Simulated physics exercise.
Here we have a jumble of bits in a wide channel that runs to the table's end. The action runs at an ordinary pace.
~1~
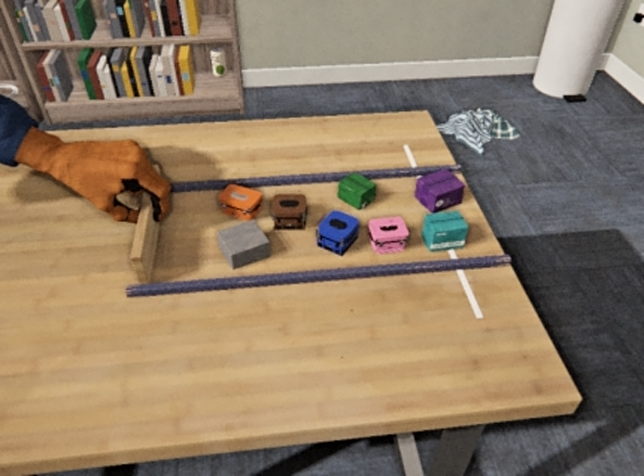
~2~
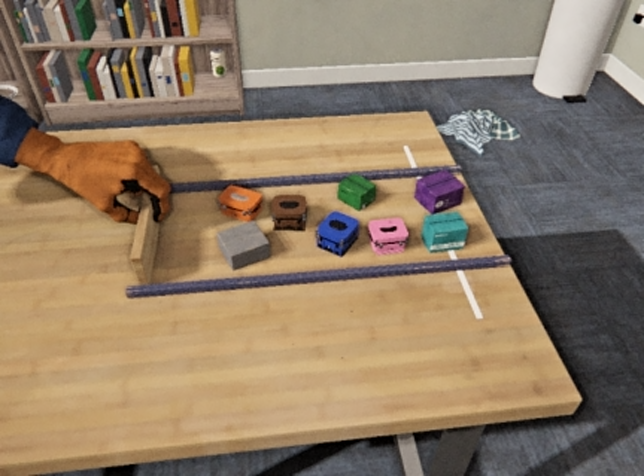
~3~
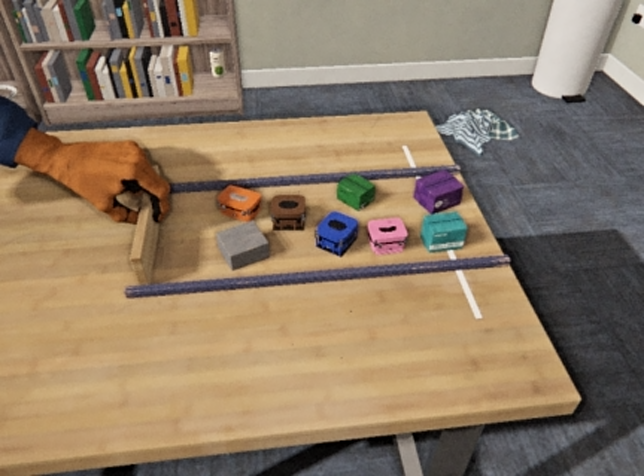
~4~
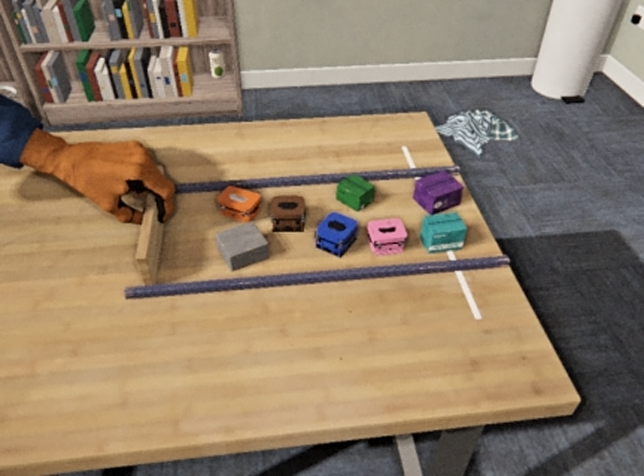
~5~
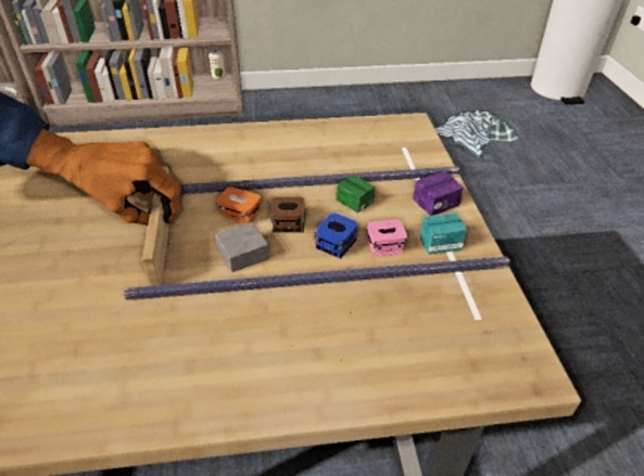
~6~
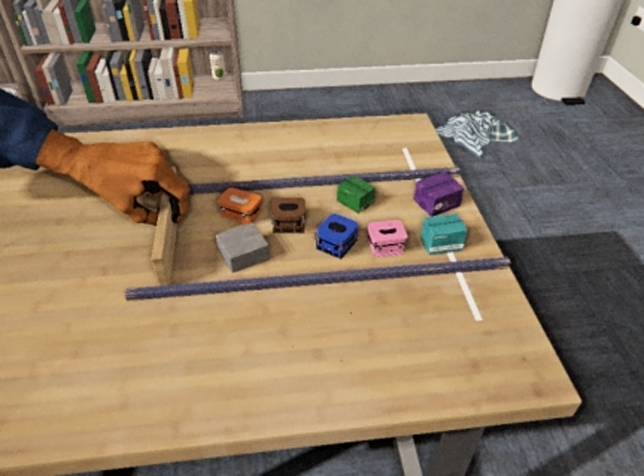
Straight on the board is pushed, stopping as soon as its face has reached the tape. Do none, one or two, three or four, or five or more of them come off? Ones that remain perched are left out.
Three to four lost.
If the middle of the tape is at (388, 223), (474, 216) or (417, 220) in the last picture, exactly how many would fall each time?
In order, 1, 8 and 3.
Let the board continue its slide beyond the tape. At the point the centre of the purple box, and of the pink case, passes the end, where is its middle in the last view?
Roughly at (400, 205) and roughly at (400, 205).
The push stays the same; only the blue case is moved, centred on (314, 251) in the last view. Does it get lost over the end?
In that case it plunges.
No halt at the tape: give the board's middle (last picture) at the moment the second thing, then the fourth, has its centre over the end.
I'd say close to (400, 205), and after that close to (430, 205).
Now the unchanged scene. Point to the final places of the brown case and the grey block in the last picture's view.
Roughly (448, 202), and the other roughly (466, 235).
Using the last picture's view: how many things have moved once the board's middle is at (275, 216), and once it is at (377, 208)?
Counts: 4 and 8.
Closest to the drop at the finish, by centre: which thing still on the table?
Green box.
A little later, none off yet; purple box at rest near (438, 194); turquoise box at rest near (443, 234); pink case at rest near (387, 239).
Next, none off yet; purple box at rest near (438, 194); turquoise box moving near (452, 234); pink case shifted about its own width near (417, 236).
Later still, one off so far; purple box shifted about its own width near (465, 194); turquoise box on its side near (517, 265); pink case shifted well along near (483, 231).
When it is over, the number that fall off is three or four; down, blue case, pink case, turquoise box and purple box.
